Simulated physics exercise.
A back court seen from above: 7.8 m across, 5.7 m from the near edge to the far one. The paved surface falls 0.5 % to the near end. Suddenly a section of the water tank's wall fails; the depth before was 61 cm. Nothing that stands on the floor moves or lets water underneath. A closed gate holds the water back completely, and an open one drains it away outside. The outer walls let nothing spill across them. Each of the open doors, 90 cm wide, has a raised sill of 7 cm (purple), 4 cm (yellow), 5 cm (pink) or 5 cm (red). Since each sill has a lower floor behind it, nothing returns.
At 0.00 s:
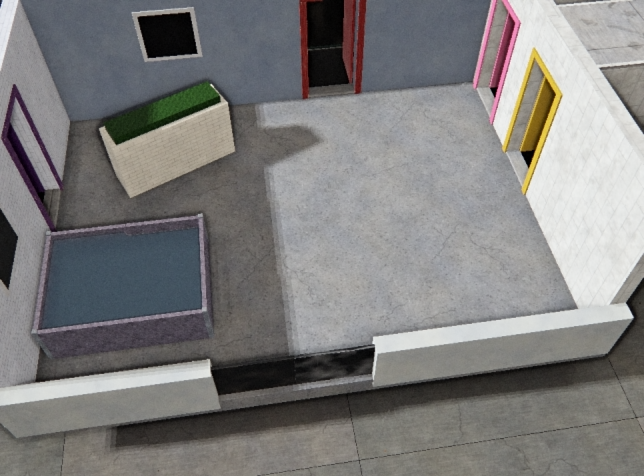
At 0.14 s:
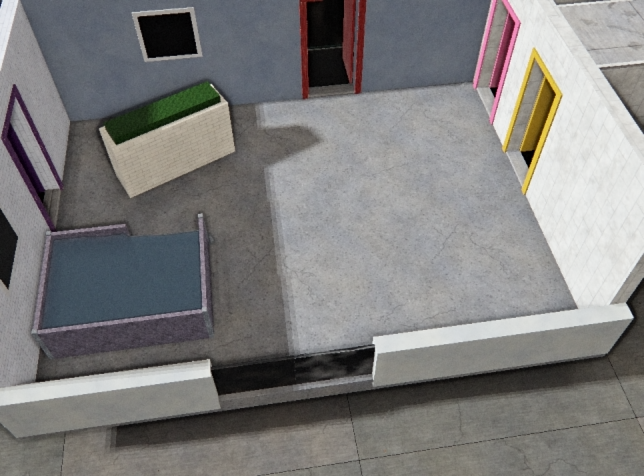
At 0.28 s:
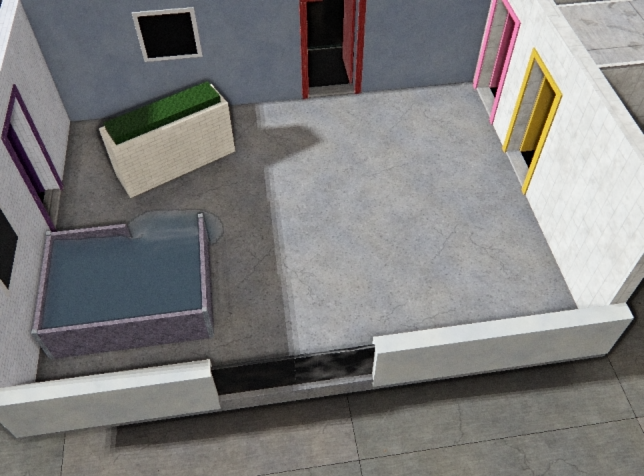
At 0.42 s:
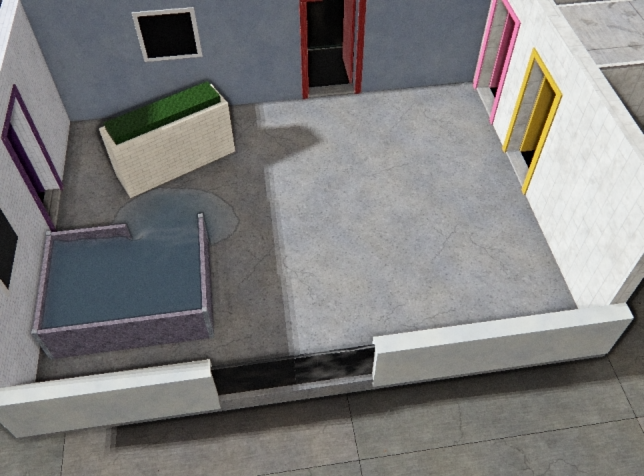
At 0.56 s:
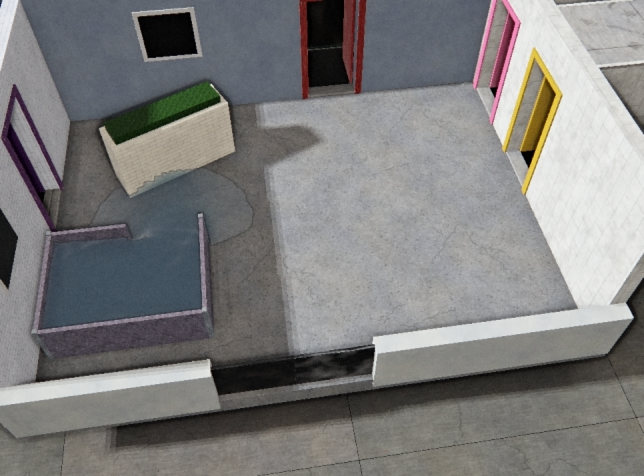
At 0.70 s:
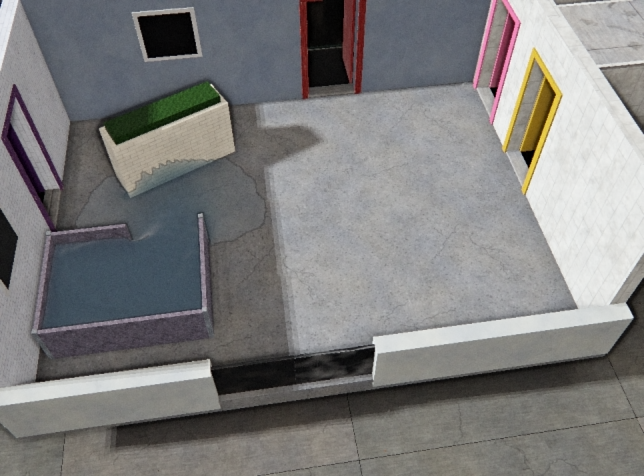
In a walled court, a tank's far wall opens and water spreads across the floor.
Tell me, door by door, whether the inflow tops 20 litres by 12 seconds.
My guess is the purple door lets through more than the limit. My guess is the yellow door lets through more than the limit. My guess is the pink door lets through more than the limit. My guess is the red door lets through more than the limit.
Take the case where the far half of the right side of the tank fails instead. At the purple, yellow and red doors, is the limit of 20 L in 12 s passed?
Then: Purple short of it, yellow beyond it, red short of it.
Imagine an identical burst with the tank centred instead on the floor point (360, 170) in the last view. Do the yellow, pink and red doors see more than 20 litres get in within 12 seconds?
Measured against that limit, yellow comes out short of it, pink beyond it and red beyond it.
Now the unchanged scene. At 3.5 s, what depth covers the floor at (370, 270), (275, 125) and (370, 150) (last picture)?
Close to 0, 2 and 4 centimetres.
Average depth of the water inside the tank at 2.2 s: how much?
32 cm.
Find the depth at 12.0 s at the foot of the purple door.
About 5.0 cm.
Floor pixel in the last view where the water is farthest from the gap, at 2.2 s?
Somewhere near pixel (385, 94).
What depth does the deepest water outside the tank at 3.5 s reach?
Max depth: About 24 centimetres.
After 1.4 s water covers 15 % of the floor and is deepest (38 cm) near (159, 187); purple door 6 cm at the sill, 0 L in, yellow door not reached, pink door not reached, red door not reached.
After 2.2 s water covers 30 % of the floor and is deepest (31 cm) near (159, 194); purple door 14 cm at the sill, 17 L in, yellow door not reached, pink door not reached, red door 11 cm at the sill, 2 L in.
After 3.5 s water covers 50 % of the floor and is deepest (24 cm) near (466, 85); purple door 14 cm at the sill, 65 L in, yellow door not reached, pink door 17 cm at the sill, 21 L in, red door 9 cm at the sill, 28 L in.
After 7.0 s water covers 70 % of the floor and is deepest (10 cm) near (159, 194); purple door 8 cm at the sill, 99 L in, yellow door 7 cm at the sill, 40 L in, pink door 10 cm at the sill, 173 L in, red door 5 cm at the sill, 42 L in.
After 12.0 s water covers 90 % of the floor and is deepest (8 cm) near (554, 337); purple door 5 cm at the sill, 101 L in, yellow door 5 cm at the sill, 54 L in, pink door 5 cm at the sill, 202 L in, red door 4 cm at the sill, 43 L in.
